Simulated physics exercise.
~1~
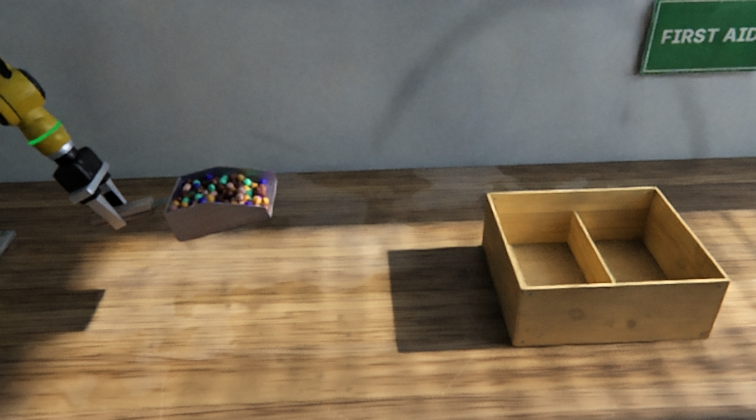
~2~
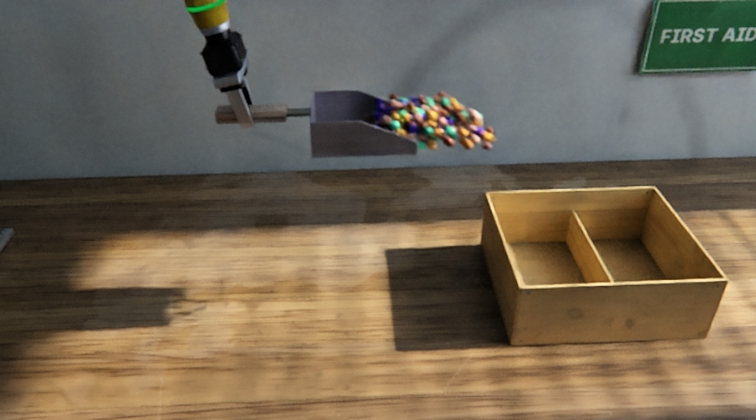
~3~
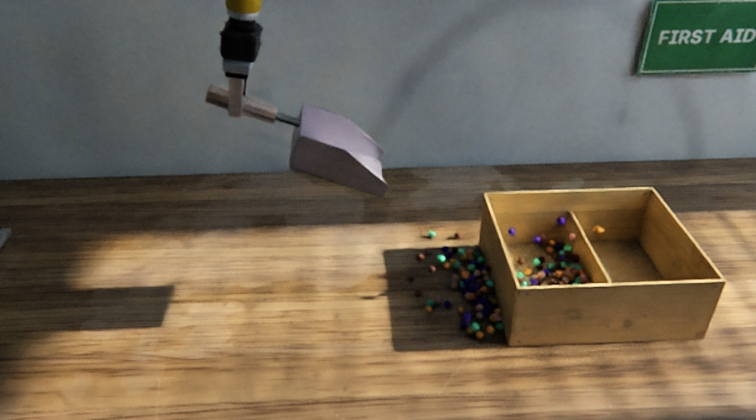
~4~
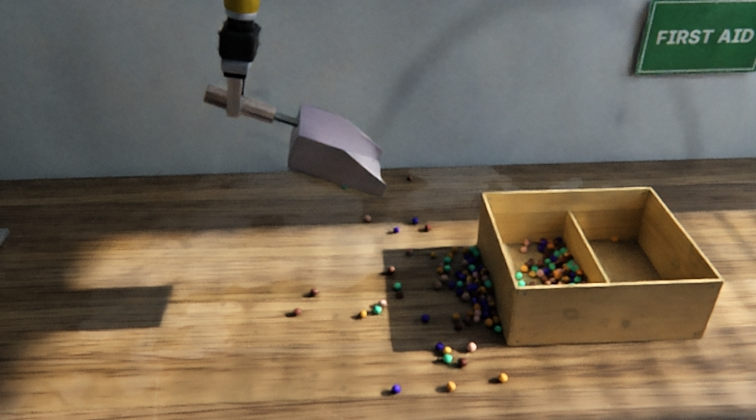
A yellow and black robot arm reaches in from the left over a sunlit wooden table, seen from the front and slightly above, beside a grey scoop heaped with small multicoloured balls. An open wooden box with two compartments stands on the right, below a green first aid sign on the grey wall. The arm lifts the scoop and carries it right, and the balls slide off its front. It tips further, and they fall into the box's left compartment and onto the table beside it. Finally the scoop hangs still and empty, with many balls scattered on the table and the right compartment nearly bare.
